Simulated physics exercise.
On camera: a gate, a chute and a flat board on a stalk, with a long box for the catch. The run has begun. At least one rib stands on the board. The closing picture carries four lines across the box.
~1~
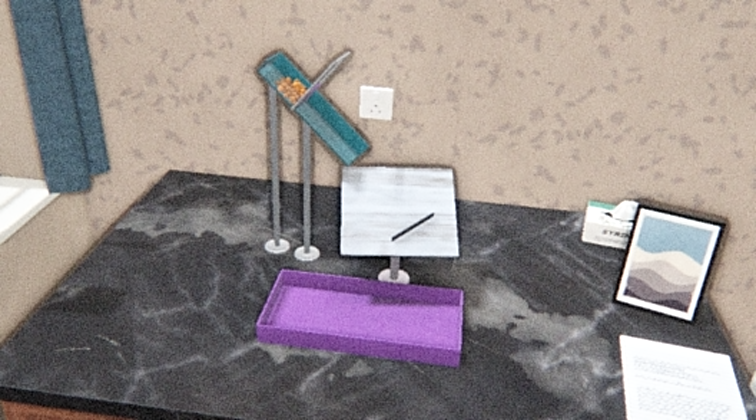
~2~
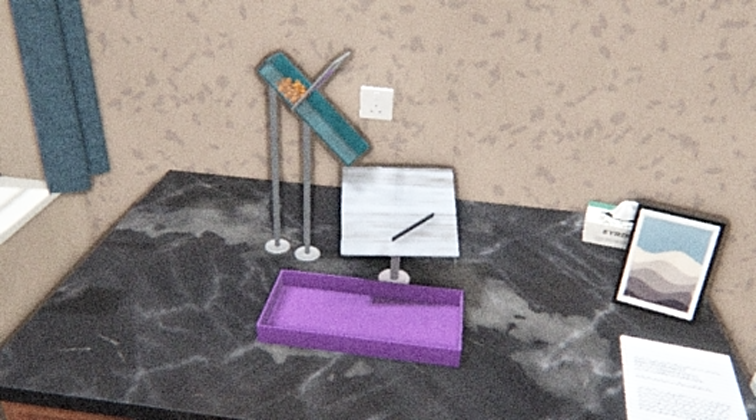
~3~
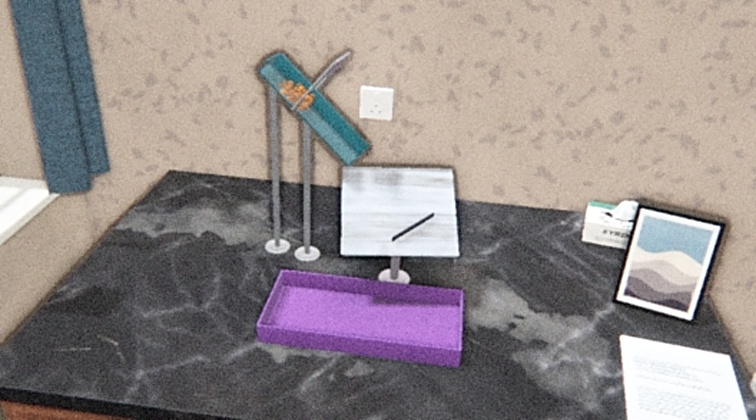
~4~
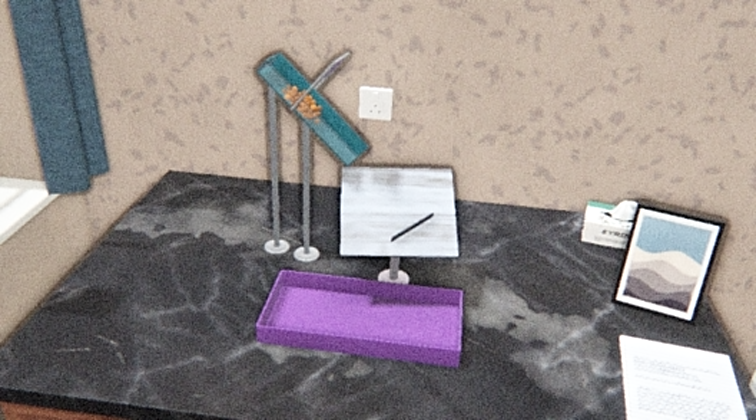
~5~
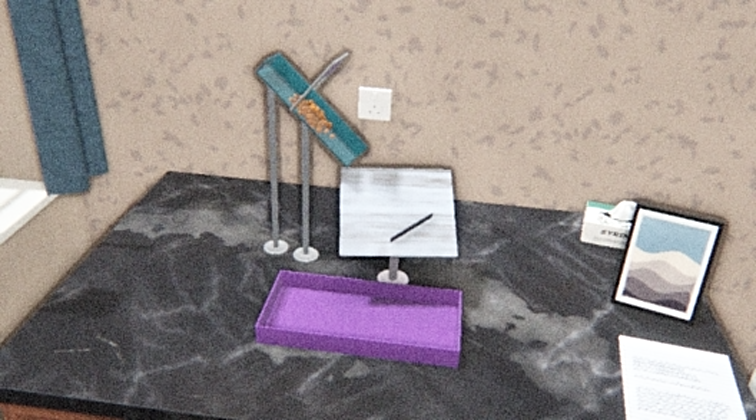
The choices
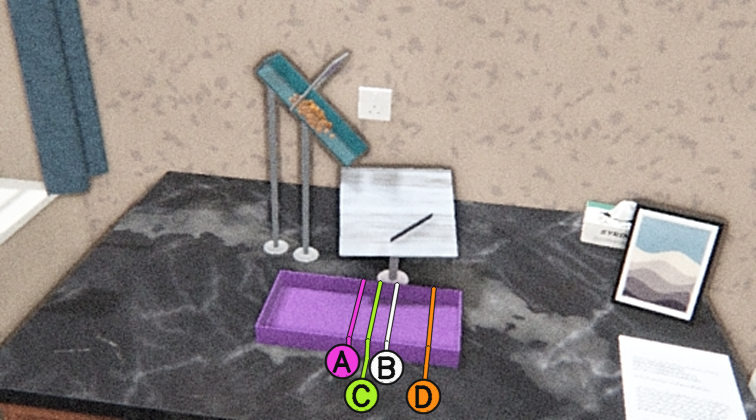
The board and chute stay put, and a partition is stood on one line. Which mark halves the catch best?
Choose C.
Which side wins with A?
The right side.
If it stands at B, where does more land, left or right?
The left side.
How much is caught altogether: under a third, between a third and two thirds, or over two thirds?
About that: Between a third and two thirds.
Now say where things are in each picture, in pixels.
In the first picture, load behind the gate (298, 92), bits of cat kibble; lip of the chute (354, 161), sloping fairly steeply.
In the second picture, middle of the board (399, 210), tilted fairly steeply; middle of its low edge (400, 255); of its high edge (398, 168).
In the third picture, front corners of the box (257, 325) and (460, 350), empty; front of the load (305, 108).
In the fourth picture, middle of the load (305, 101); its front (317, 121), roughly a third of the way to the lip; rib from (434, 213) to (392, 238).
In the fifth picture, middle of the load (314, 112); its front (332, 137), roughly two thirds of the way to the lip.
On the marked copy, line A crosses the front rim at (349, 337); line B crosses the front rim at (386, 342); line C crosses the front rim at (368, 339); line D crosses the front rim at (428, 347).
Choosing A, of what is caught, just a few on the left of the divider, almost all on the right.
Choosing B, of what is caught, the larger part on the left of the divider, about a tenth on the right.
Choosing C, of what is caught, roughly half on the left of the divider, roughly half on the right.
Choosing D, of what is caught, almost all on the left of the divider, just a few on the right.
